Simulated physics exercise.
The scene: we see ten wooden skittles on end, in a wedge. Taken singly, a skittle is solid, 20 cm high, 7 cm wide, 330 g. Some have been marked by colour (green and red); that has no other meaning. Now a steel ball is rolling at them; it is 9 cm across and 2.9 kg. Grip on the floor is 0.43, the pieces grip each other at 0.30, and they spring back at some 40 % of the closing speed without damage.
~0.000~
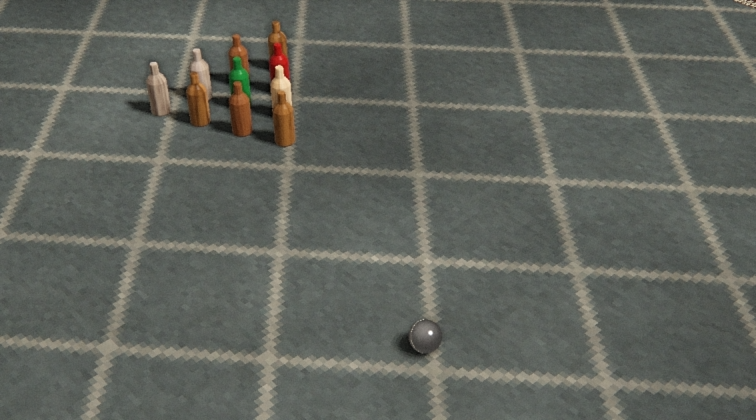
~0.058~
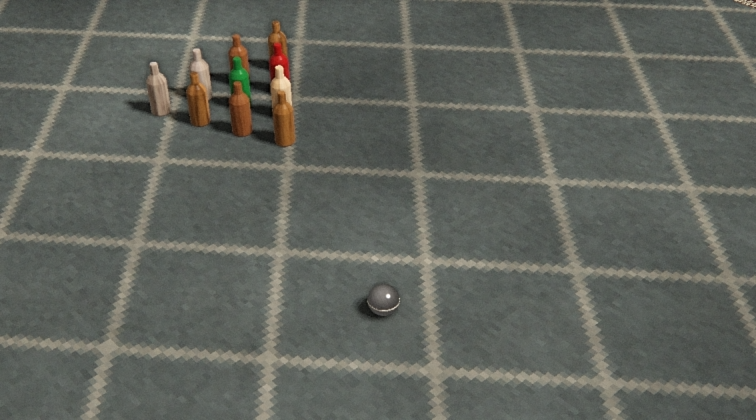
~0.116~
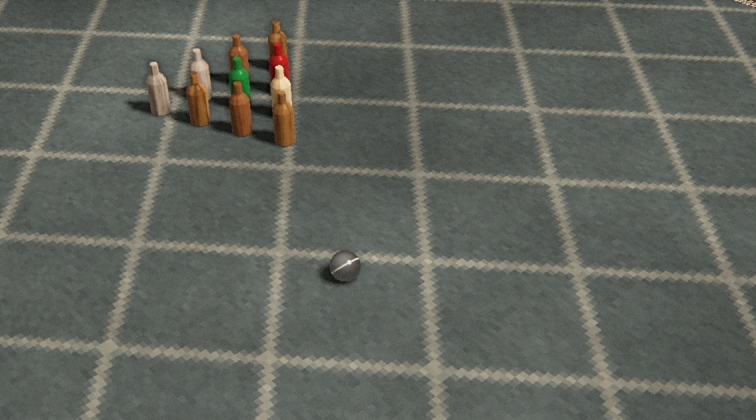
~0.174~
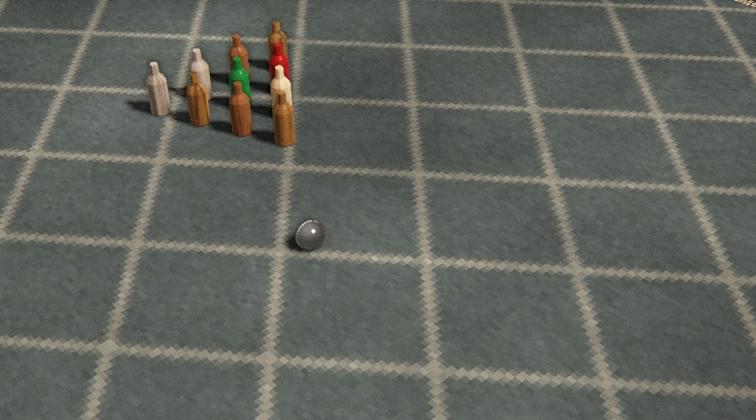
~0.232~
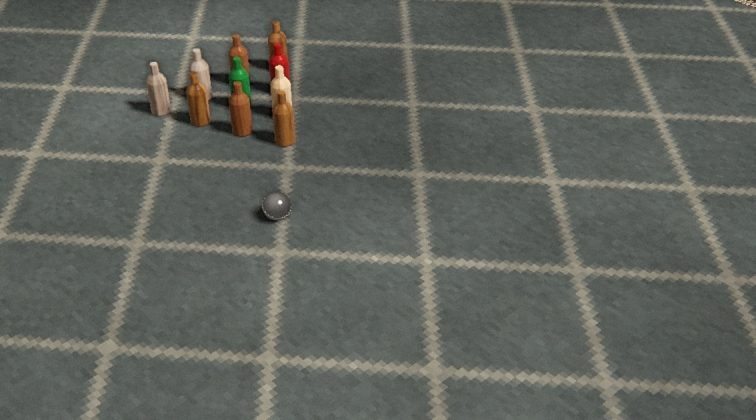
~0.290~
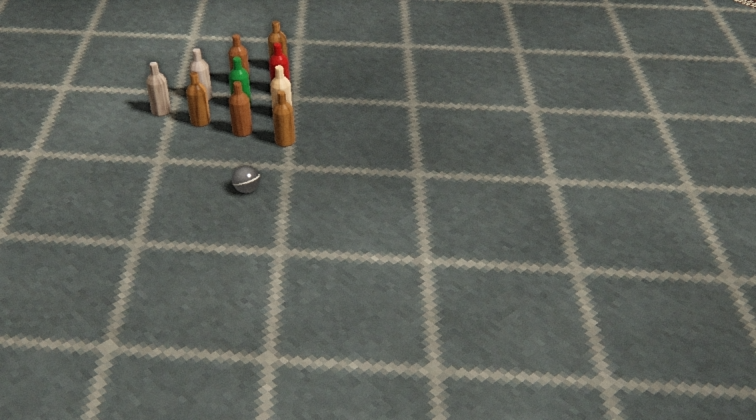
The clip opens on ten bottle-shaped wooden skittles, one green and one red among brown and pale ones, standing on a grey-green floor with pale grid lines. A shiny steel ball rolls from the lower centre up and to the left, drawing steadily closer until it is just short of the still-upright group.
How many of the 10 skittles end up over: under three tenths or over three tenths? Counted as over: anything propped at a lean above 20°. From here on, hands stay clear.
Under three tenths.
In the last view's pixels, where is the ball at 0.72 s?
It sits close to pixel (83, 40).
By 0.54 s, ball still moving; 1 of the 10 skittles over.
When it is over (1.5 s), ball rolling away; 1 of the 10 skittles over; red skittle unmoved; green skittle unmoved. That is 10 per cent. In pixels of the last frame, middles, red skittle near (279, 68), green skittle near (240, 83).
